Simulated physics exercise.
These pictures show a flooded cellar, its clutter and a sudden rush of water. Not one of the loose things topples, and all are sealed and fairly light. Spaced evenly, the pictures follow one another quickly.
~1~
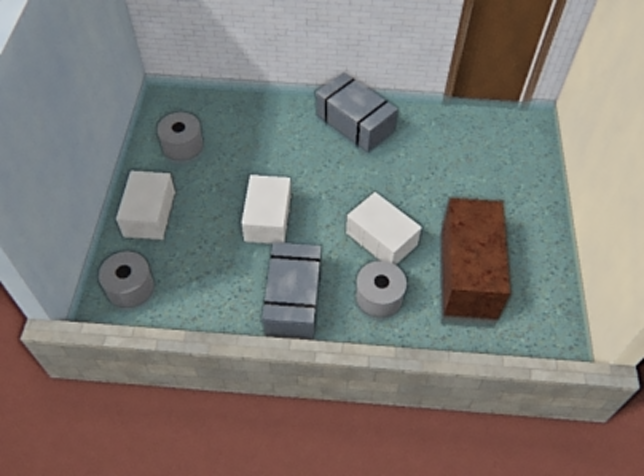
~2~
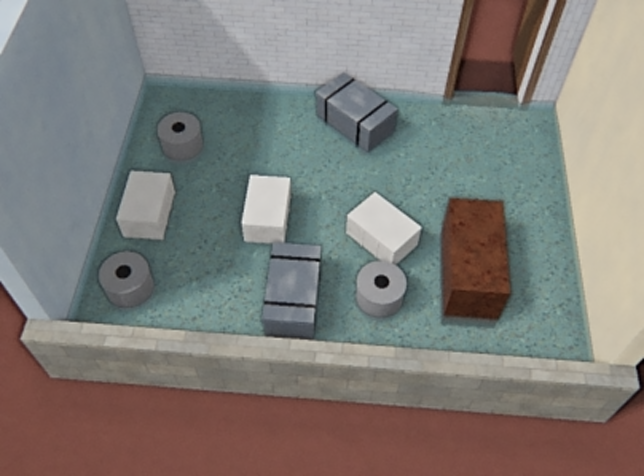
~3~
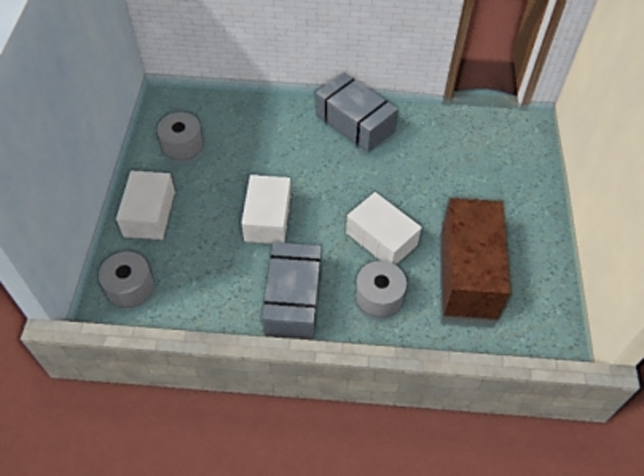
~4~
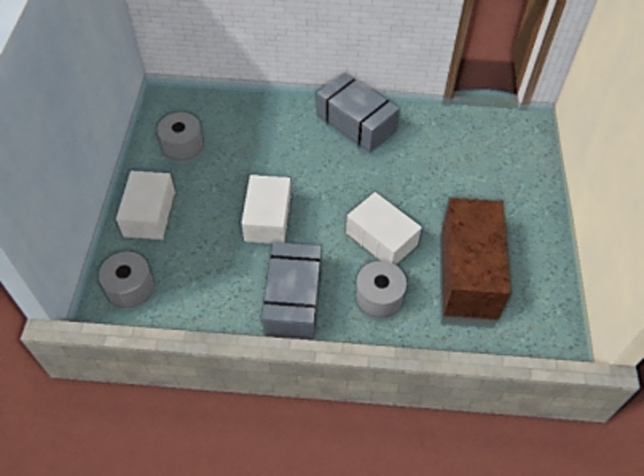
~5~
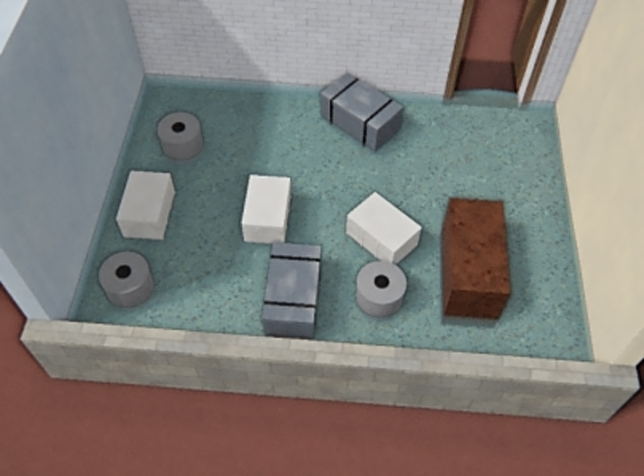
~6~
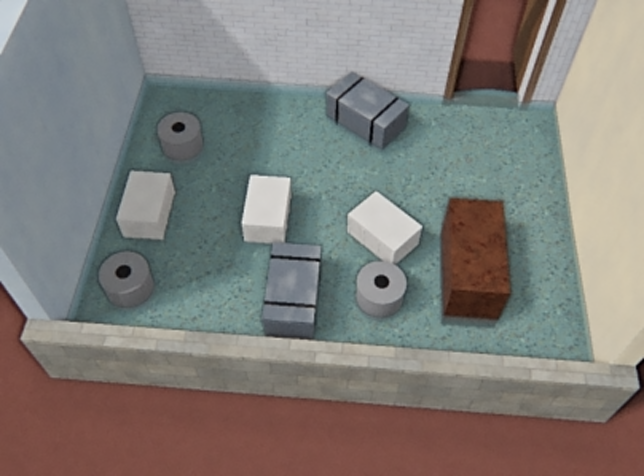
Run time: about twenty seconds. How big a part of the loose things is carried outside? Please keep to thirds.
Keeping to thirds, less than one third.
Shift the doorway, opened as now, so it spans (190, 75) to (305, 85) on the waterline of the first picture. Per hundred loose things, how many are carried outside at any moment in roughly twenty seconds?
Close to 60 percent.
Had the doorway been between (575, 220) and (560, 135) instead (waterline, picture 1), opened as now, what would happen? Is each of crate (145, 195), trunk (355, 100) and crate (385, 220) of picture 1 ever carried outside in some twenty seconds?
Result, in listed order: Retained / exited / exited.
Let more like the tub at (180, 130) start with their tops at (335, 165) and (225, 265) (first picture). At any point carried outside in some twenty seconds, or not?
Taking them in order, the first is lost through the gap and the second is remaining.
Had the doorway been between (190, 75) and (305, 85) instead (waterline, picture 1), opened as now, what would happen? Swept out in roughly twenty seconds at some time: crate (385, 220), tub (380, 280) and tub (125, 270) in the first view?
Object by object: Drifts out, never exits, never exits.
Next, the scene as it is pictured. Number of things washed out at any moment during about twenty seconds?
The number is 2.
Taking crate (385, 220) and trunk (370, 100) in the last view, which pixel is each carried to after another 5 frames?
Close to (405, 197), and close to (410, 92).
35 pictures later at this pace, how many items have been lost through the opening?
That comes to 2.
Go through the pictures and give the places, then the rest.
In the first frame, a trunk at (357, 100) floats; a crate at (384, 221) floats; 0 of 8 have shifted.
In the second frame, a trunk at (357, 100) floats; a crate at (384, 221), afloat; 0 of 8 have shifted.
In the third frame, a trunk at (357, 100) floats; a crate at (384, 221), afloat; 0 of 8 have shifted.
In the fourth frame, a trunk at (358, 100), afloat; a crate at (384, 221) floats; 0 of 8 have shifted.
In the fifth frame, a trunk at (362, 100), afloat, close to its start; a crate at (384, 221) floats; 1 of 8 have shifted.
In the sixth frame, a trunk at (368, 99), afloat, close to its start; a crate at (385, 220) floats; 1 of 8 have shifted.
A moment on, 0 of 8 are out; 8 afloat.
Next, 1 of 8 are out; 7 afloat.
Later, 2 of 8 are out; 6 afloat.
In the end, 2 of 8 are out; 6 afloat.
